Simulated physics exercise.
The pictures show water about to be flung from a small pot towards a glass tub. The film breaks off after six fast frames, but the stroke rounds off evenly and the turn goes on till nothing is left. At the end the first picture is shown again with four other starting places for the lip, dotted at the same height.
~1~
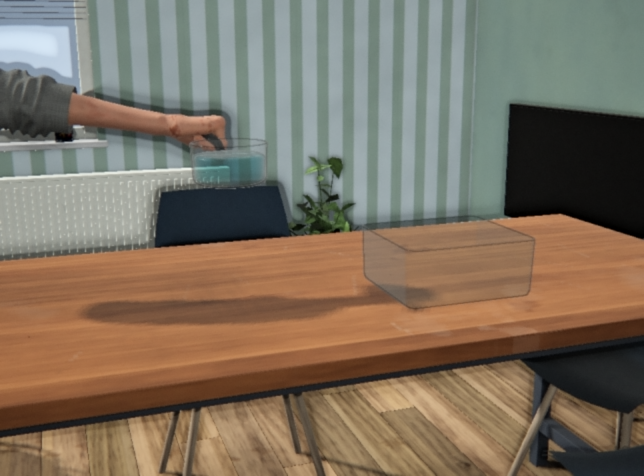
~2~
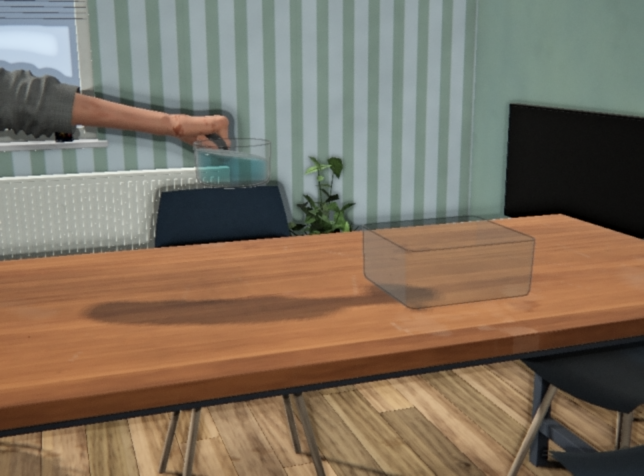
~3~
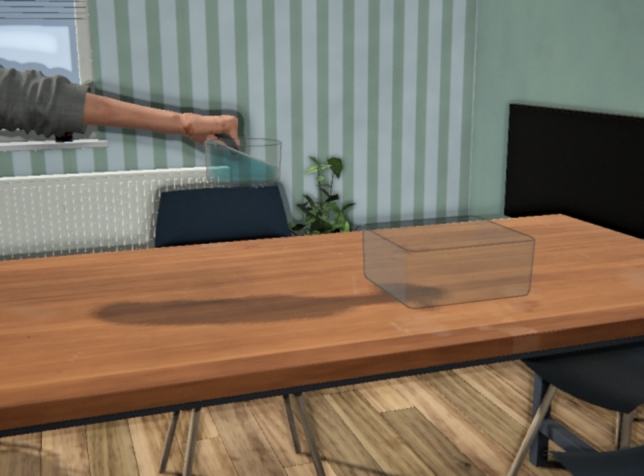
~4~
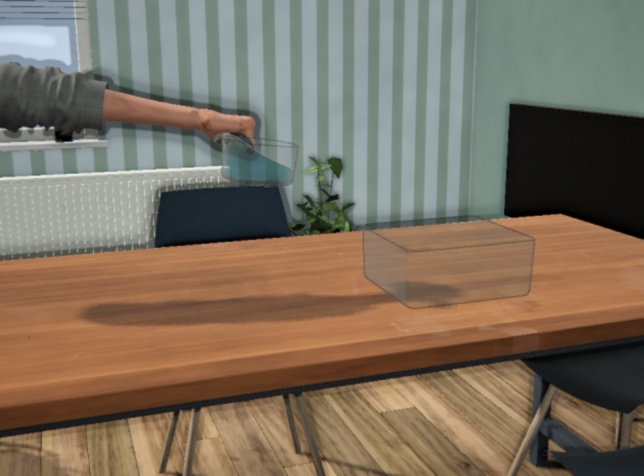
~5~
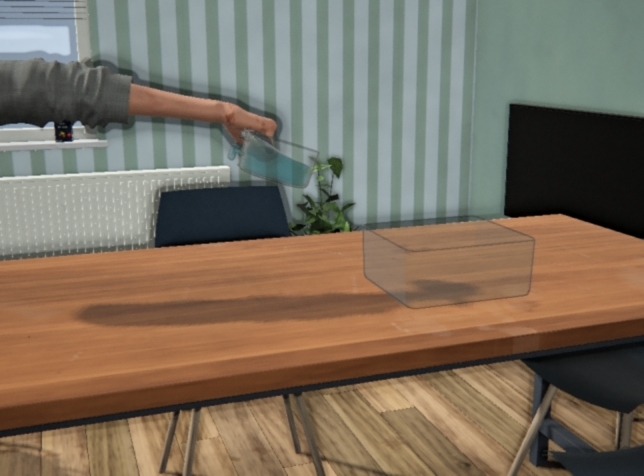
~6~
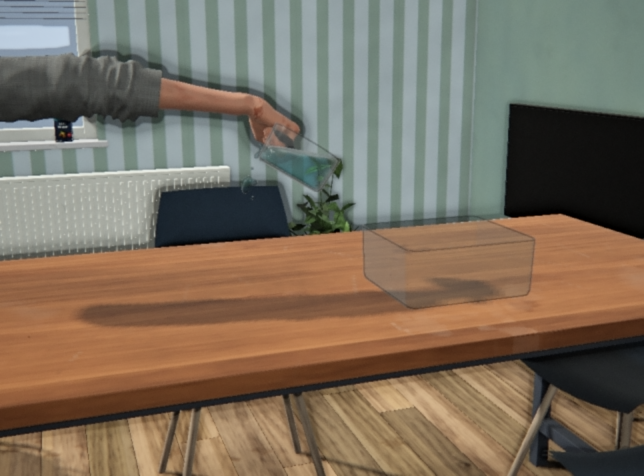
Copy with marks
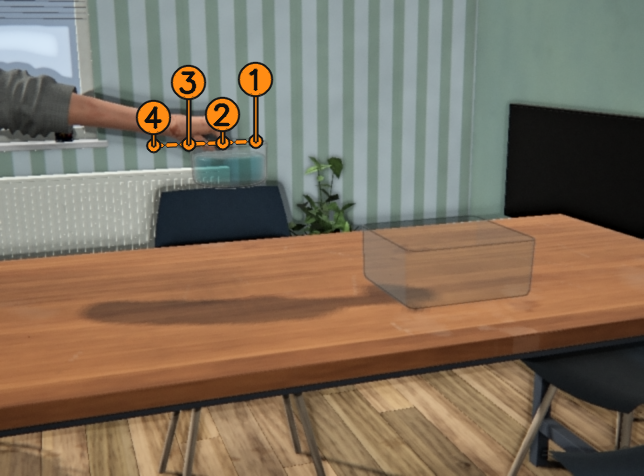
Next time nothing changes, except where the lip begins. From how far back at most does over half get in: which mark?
Choose 2.
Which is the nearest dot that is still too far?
The answer is 3.
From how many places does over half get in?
Two.
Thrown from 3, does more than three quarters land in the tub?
No, it does not.
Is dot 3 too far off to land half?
Yes, it does.
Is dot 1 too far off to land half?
No, not at all.
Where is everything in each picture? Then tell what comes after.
The first frame shows upright, lip at (264, 141); tub from (405, 309) to (528, 294); nothing has left yet.
The second frame shows upright, lip at (268, 140); nothing has left yet.
The third frame shows upright, lip at (278, 141); water is over the rim, down to (213, 142).
The fourth frame shows tipped about 7°, lip at (295, 144); water is over the rim, down to (222, 146).
The fifth frame shows tipped about 18°, lip at (316, 150); water is over the rim, down to (239, 165).
The sixth frame shows tipped about 32°, lip at (336, 159); water is over the rim, down to (253, 198).
On the marked copy, 1 at (255, 141); 2 at (222, 142); 3 at (188, 144); 4 at (153, 145).
If 1 is chosen, about 78 % lands in the tub, 10 % falls short and 12 % goes beside or beyond.
If 2 is chosen, about 71 % lands in the tub, 23 % falls short and 6 % goes beside or beyond.
If 3 is chosen, about 22 % lands in the tub, 75 % falls short and 3 % goes beside or beyond.
If 4 is chosen, about 0 % lands in the tub, 98 % falls short.
